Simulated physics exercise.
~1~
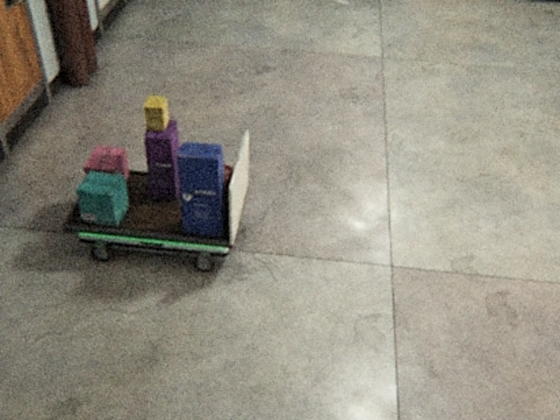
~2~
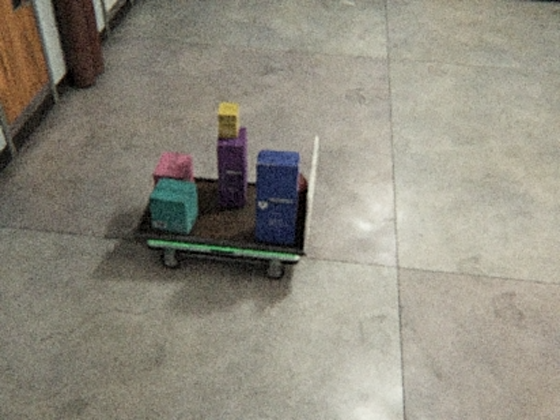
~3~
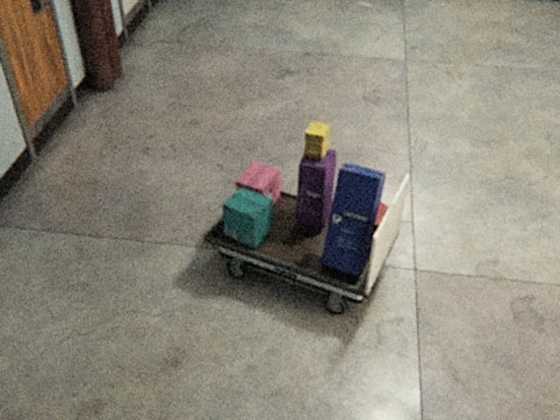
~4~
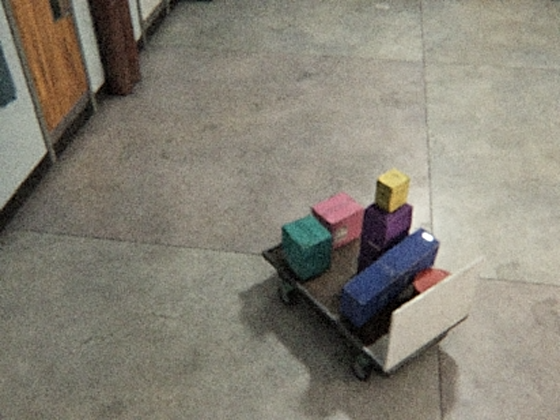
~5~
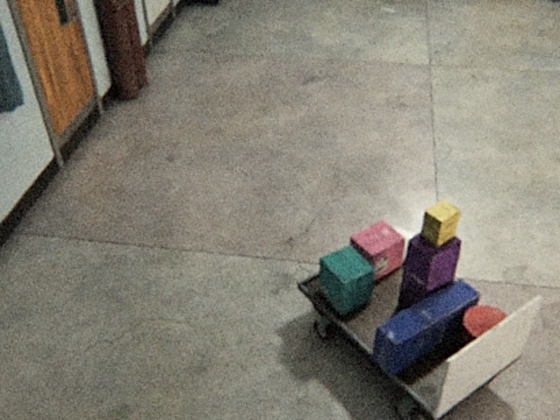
A flat cart carrying colourful boxes rolls across a grey tiled floor, seen from above, with a wooden door at the upper left. Turquoise and pink boxes sit at its left, a yellow box rests atop an upright purple one, and a tall blue box stands near the pale end board, partly hiding a red pail. The cart moves right, then curves toward the viewer as the view pans slightly left. During the turn, the blue box tilts and topples onto its side. It ends lying beside the red pail, while the yellow box remains atop the purple one.
